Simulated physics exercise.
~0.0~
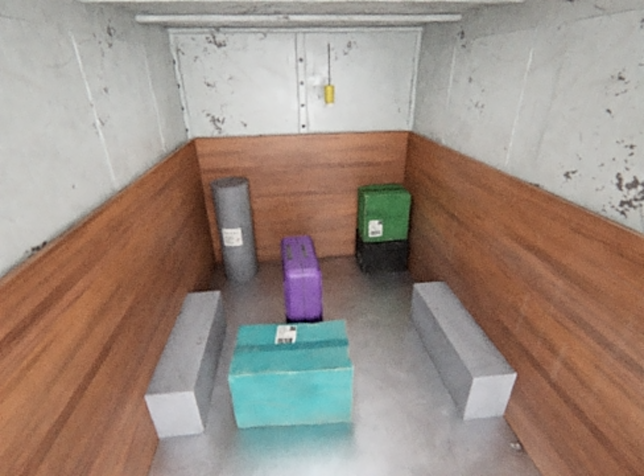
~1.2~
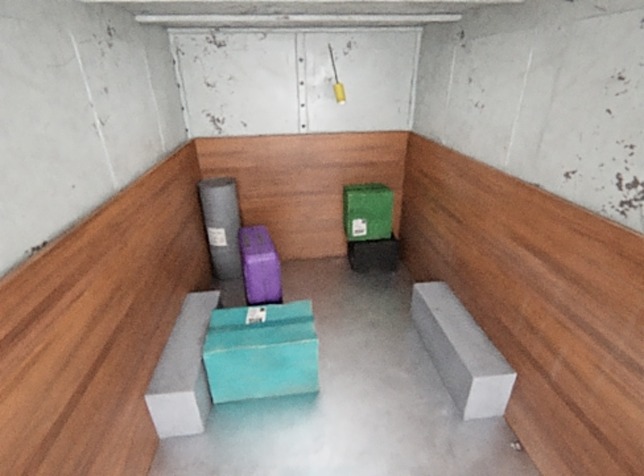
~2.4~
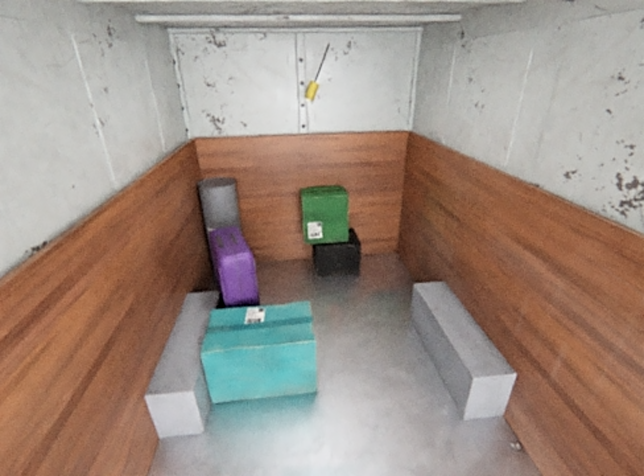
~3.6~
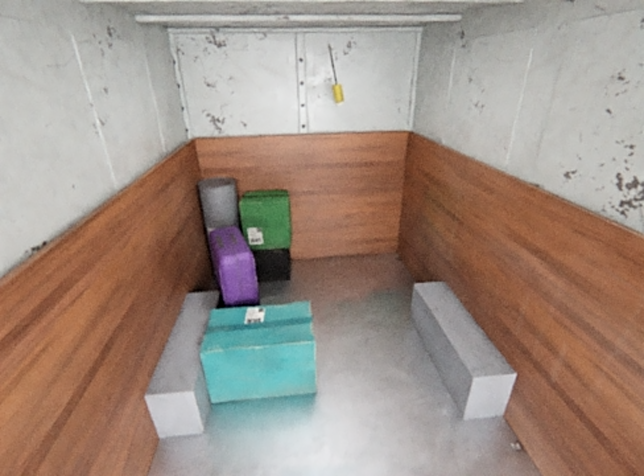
A green box stacked on a black box, a purple case, a turquoise box and a grey drum stand loose in a van's load bay, while a yellow tag hangs on the front wall. First the turquoise box shifts left and forward beside the left wheel box, and the purple case slides left toward the drum. The tag swings as the green and black boxes start drifting left, and the case moves a little farther. The stacked pair then slides across the floor along the front wall. It ends beside the case and drum, everything upright and gathered at the left.
